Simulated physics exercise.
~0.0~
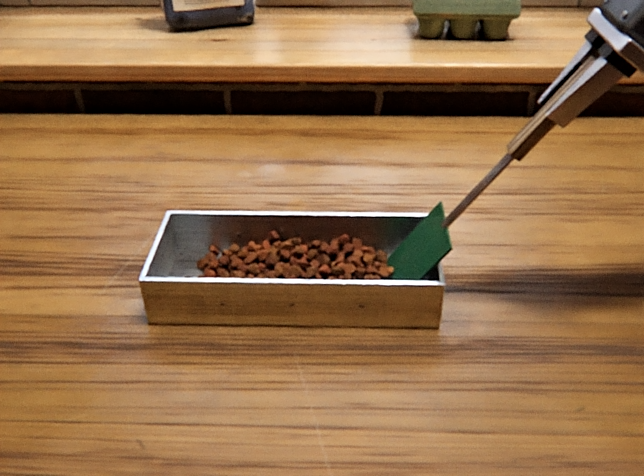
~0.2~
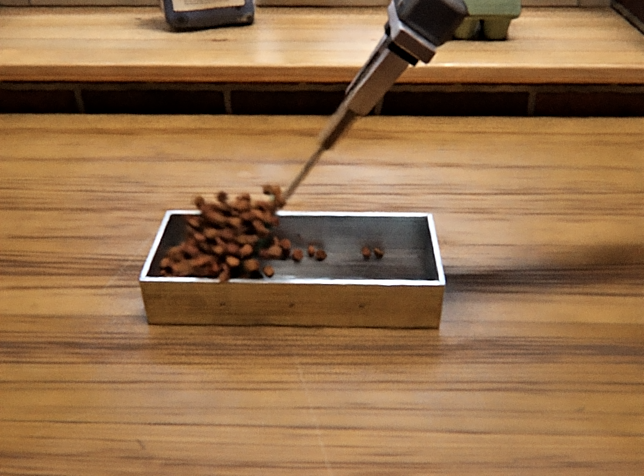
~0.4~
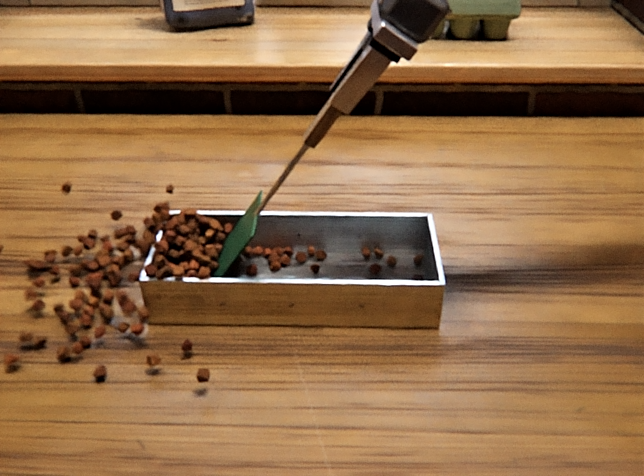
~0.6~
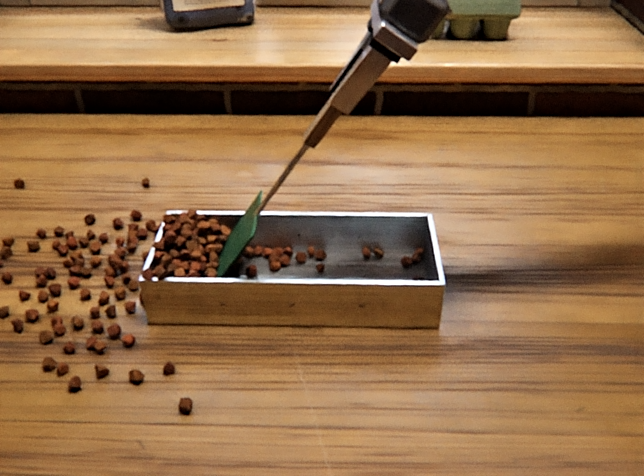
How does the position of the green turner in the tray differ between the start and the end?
At the start the turner is at the right end of the tray, and at the end it is farther left, against the pellets heaped in the left part.
